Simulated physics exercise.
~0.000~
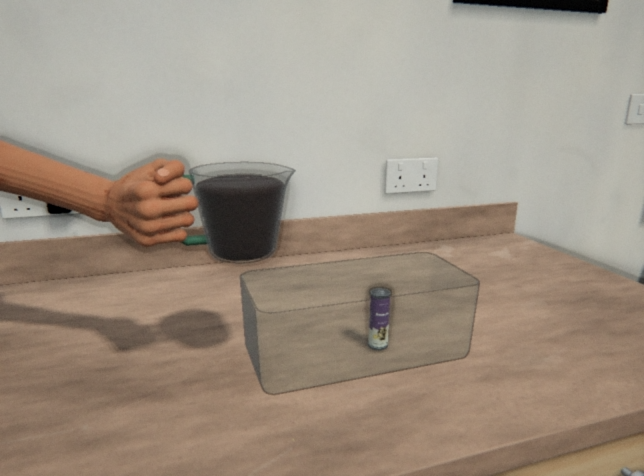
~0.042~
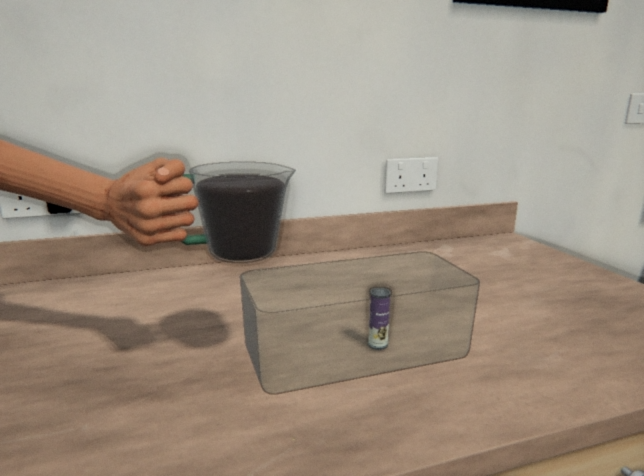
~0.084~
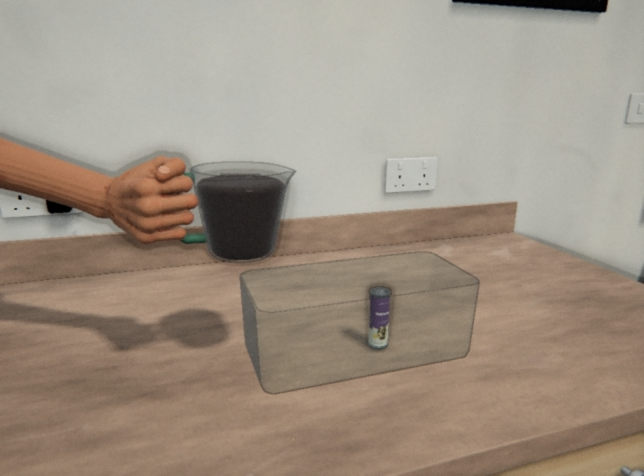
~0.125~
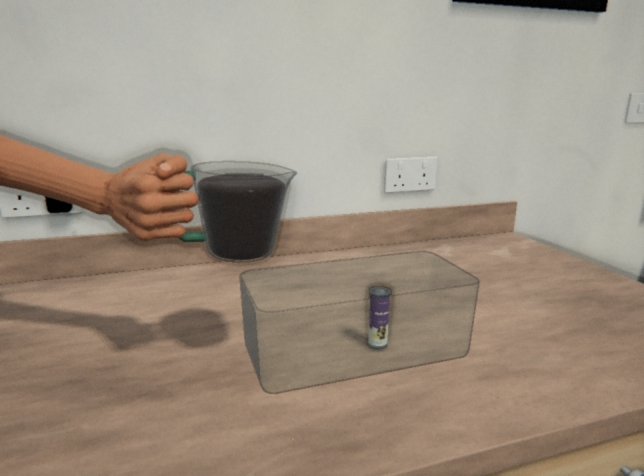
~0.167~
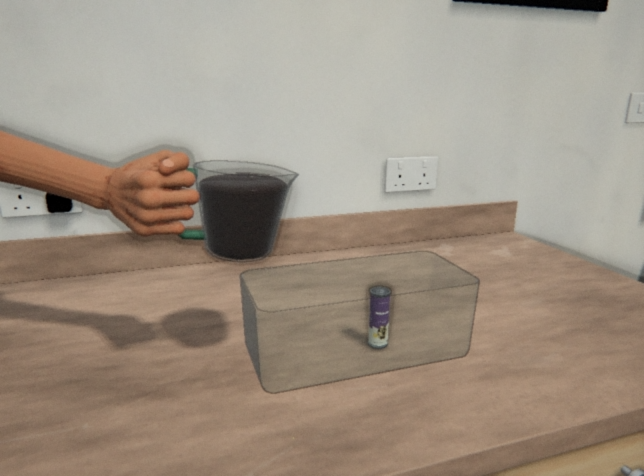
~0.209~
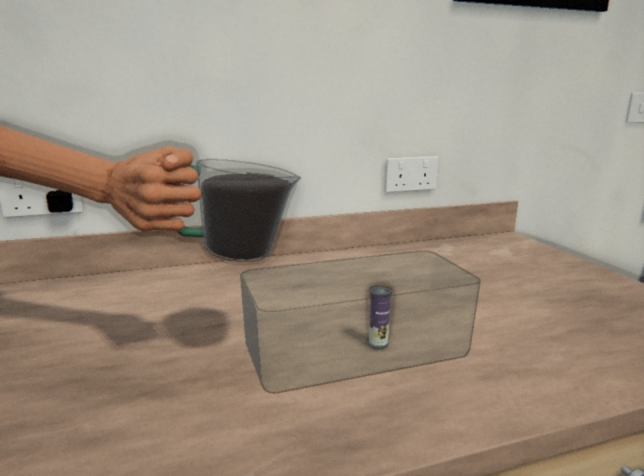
To begin with, a hand at the left holds a clear measuring jug of dark coffee upright above a countertop, beside a transparent oblong basin with a small purple-labelled tin showing. The hand then slowly tilts the jug slightly to the right, while the basin and tin stay still.
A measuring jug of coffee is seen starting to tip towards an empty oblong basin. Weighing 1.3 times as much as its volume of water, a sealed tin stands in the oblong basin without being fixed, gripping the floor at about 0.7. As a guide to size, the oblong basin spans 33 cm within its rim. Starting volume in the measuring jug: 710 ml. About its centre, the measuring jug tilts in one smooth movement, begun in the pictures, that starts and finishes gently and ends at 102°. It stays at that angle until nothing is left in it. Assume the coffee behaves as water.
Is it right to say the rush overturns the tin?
My bet is it never capsizes.
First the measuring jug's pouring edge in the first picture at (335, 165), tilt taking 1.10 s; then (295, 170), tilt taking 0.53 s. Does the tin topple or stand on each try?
Run one: It tumbles. Run two: It does not tip.
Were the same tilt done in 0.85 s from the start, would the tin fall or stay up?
Then the tin does not tip.
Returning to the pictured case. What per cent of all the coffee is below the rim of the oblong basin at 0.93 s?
About 68 per cent.
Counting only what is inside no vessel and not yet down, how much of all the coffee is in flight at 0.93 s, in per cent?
14 per cent or so.
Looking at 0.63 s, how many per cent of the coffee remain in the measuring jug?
Still held: Roughly 74 % of the total.
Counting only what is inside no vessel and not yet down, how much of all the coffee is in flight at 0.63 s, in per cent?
About 18 per cent.
Then, 0.63 s in, the tilt is 62° and 75 per cent is still to pour; the tin stands where it began.
Then, 0.93 s in, the tilt is 96° and 19 per cent is still to pour; the tin stands where it began.
Then, 1.25 s in, the tilt is 102° and 0 per cent is still to pour; the tin stands where it began.
Then, 1.60 s in, the tilt is 102° and 0 per cent is still to pour; the tin stands where it began.
Finally, the tin stands where it began.
